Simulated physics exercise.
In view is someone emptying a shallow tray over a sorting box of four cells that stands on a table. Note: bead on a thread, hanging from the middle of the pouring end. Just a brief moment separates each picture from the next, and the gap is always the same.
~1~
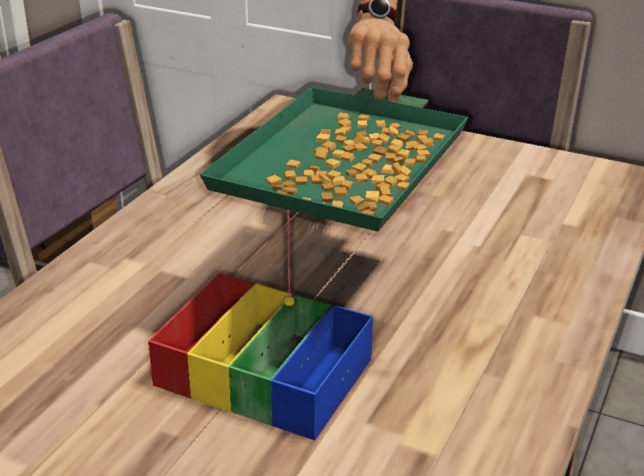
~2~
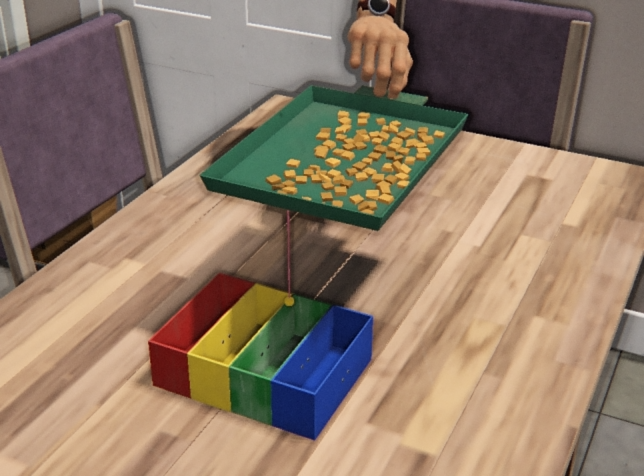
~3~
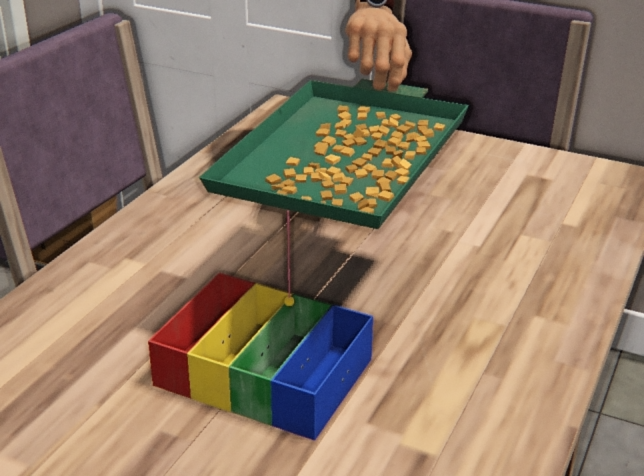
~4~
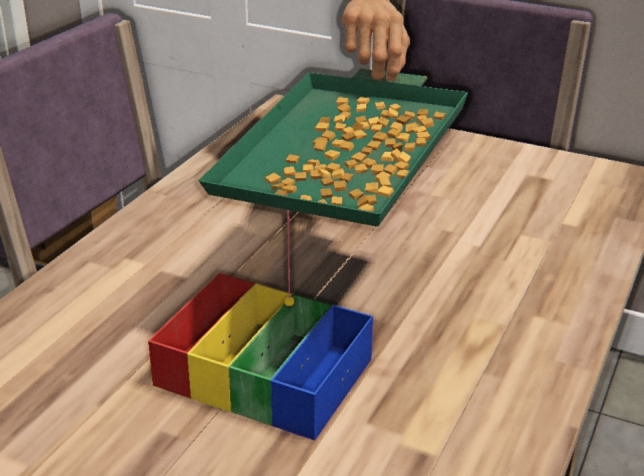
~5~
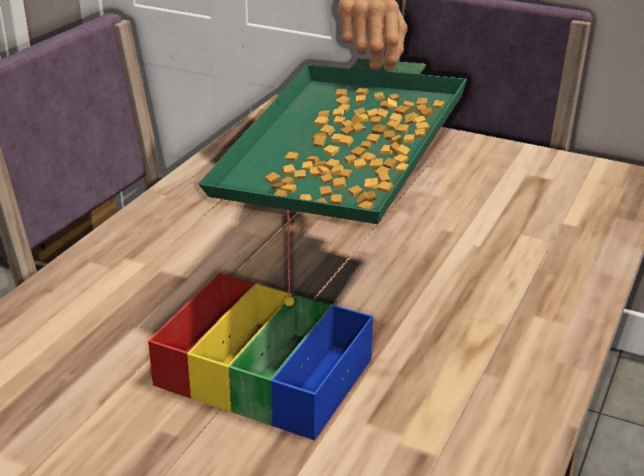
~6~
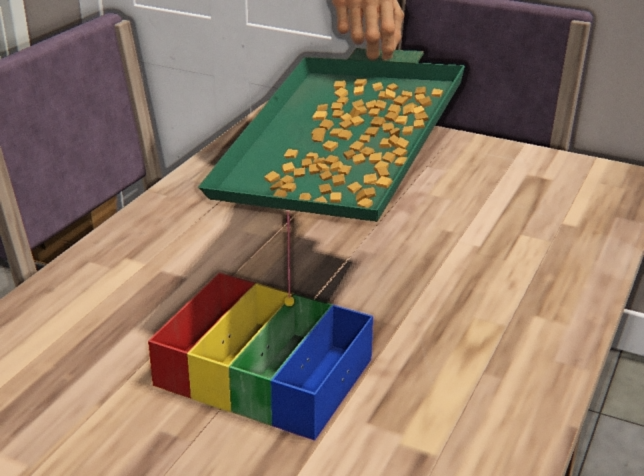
Green tray of small orange-brown squares tilting gradually as a hand raises its far end above a red, yellow, green and blue box.
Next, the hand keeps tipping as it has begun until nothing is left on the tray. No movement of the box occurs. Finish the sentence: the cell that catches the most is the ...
... Red cell.
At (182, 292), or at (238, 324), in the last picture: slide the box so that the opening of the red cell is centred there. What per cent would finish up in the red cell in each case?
Roughly 10% the first time and 20% the second time.
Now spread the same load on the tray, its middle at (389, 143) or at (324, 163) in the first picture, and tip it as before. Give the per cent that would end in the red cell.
Estimate: 50 % first, 80 % second.
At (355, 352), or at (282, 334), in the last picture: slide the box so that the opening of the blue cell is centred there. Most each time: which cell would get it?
The cell in red, then yellow.
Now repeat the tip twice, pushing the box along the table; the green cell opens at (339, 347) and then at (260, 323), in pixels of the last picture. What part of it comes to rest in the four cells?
First case around 10 %, second case around 100 %.
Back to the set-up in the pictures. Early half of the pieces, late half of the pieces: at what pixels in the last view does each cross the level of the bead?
I'd say around (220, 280) at first, then around (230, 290).
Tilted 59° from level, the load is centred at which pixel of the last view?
The load is centred around (252, 176).
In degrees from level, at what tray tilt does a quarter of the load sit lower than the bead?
Angle: Approx. 105 degrees.
Shortly afterwards, tray tipped steeply; all but a few on the tray; only a few falling or outside the box.
Next, tray tipped right over; the bulk on the tray; a little in the red cell; a little falling or outside the box.
Some moments later, tray tipped past a quarter turn; near two thirds in the red cell; near a quarter in the yellow cell; only a few in the green cell; a little falling or outside the box.
In the end, tray tipped past a quarter turn; near two thirds in the red cell; near a quarter in the yellow cell; only a few in the green cell; none at all in the blue cell; a little outside the box.
